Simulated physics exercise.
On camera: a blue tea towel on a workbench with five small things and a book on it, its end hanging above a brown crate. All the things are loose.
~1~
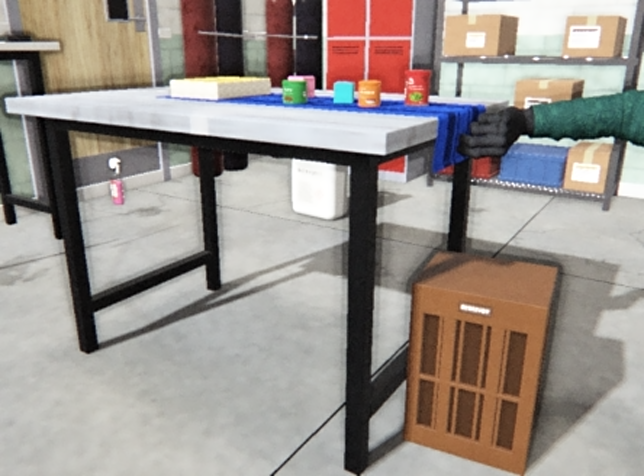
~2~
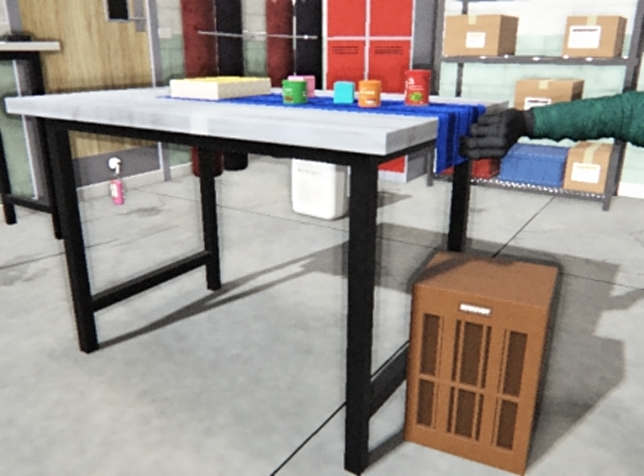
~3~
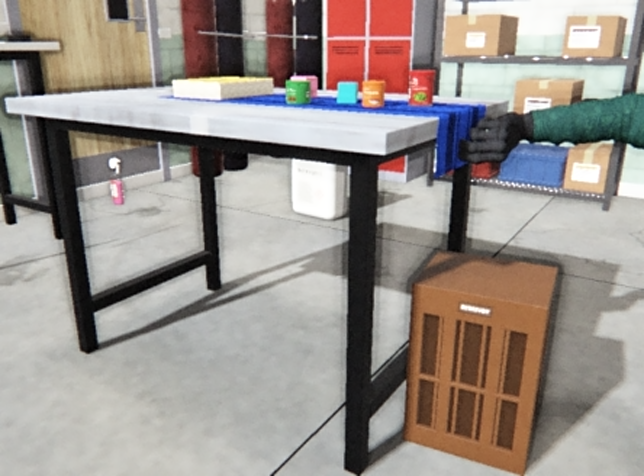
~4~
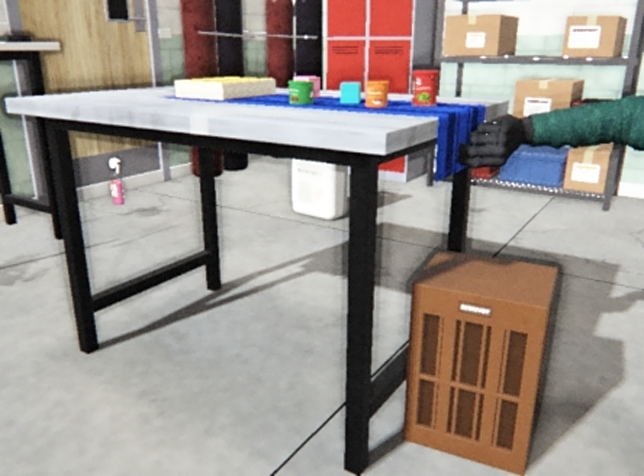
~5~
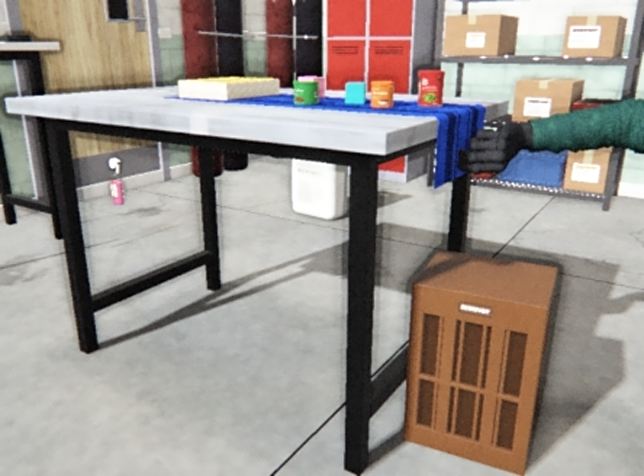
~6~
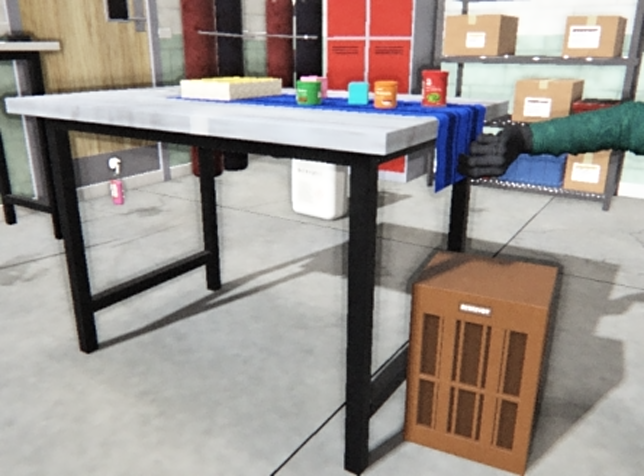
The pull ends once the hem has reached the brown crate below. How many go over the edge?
It carries off two.
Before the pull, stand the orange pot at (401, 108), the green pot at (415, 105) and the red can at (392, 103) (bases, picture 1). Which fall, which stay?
The orange pot drops off; the green pot goes over; the red can goes over.
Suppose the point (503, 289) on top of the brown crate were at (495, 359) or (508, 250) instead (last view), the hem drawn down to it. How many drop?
Then 4 and 1.
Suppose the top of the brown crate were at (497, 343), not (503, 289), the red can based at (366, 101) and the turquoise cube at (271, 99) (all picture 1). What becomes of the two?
The red can drops off, the turquoise cube keeps its place on top.
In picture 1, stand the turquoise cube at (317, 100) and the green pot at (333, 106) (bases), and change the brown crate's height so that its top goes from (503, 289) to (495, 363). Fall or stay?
The turquoise cube is carried off, the green pot falls.
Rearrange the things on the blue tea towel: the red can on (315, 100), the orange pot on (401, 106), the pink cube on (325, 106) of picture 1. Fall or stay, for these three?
The red can remains up; the orange pot falls; the pink cube holds on.
A little later, hem near (458, 211); all still up.
Next, hem near (456, 248); red can gone.
When it is over, hem on the crate; red can and orange pot gone. The answer is two.
